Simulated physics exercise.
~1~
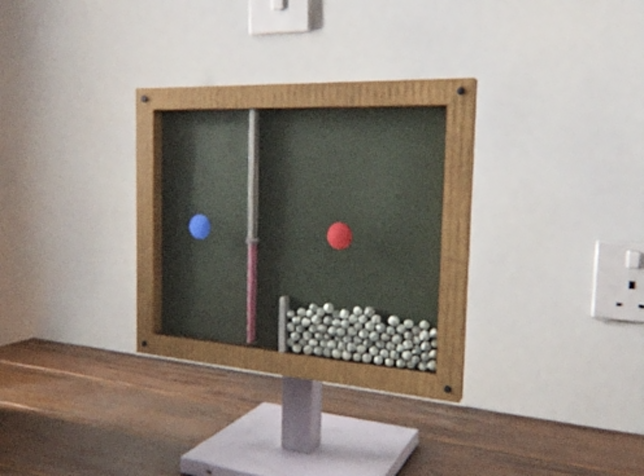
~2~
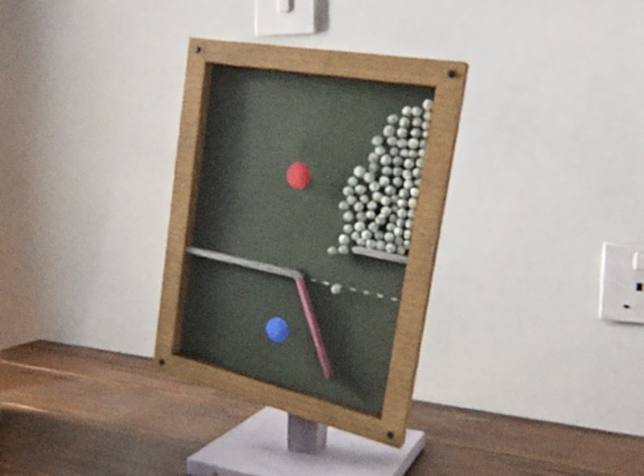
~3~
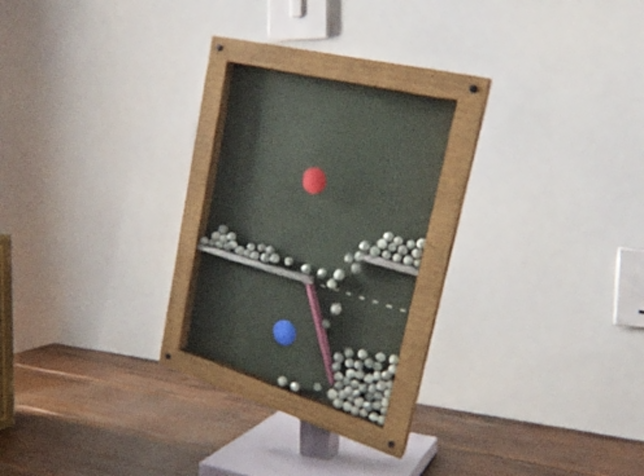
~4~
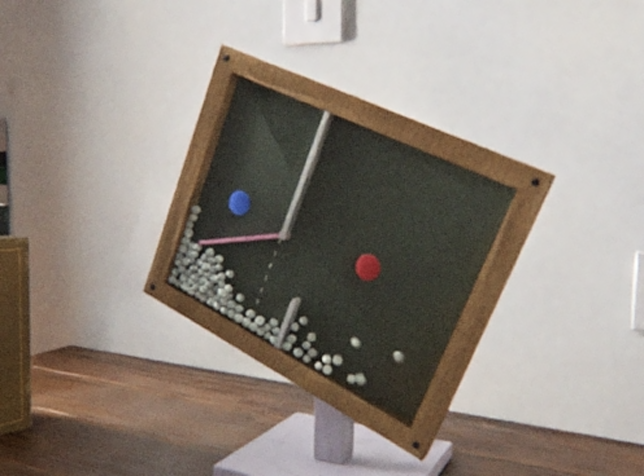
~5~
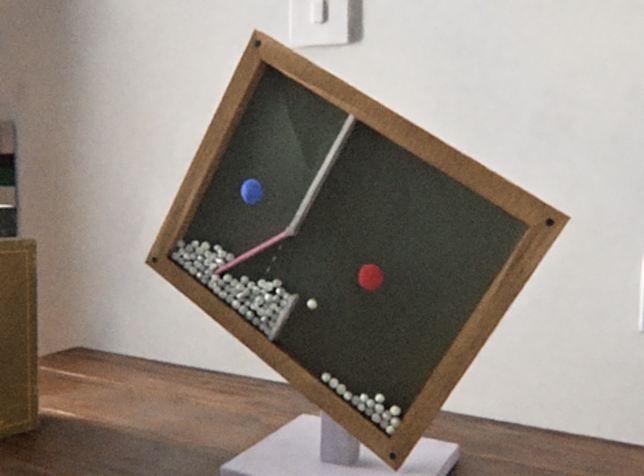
The clip opens on a wood-framed case standing level on a pale stand, with small white balls heaped at the lower right behind a short wall. The case spins anticlockwise onto its side, carrying the heap high up the right. The balls then spill down through the gap onto the blue-dot side, some staying on the ledges. The case swings back clockwise, past level, and the balls slide and scatter along the lower edge. It ends tilted, with most balls banked between the lower left and the short wall, the pink flap reaching down to them, and a smaller cluster in the bottom corner on the red-dot side.
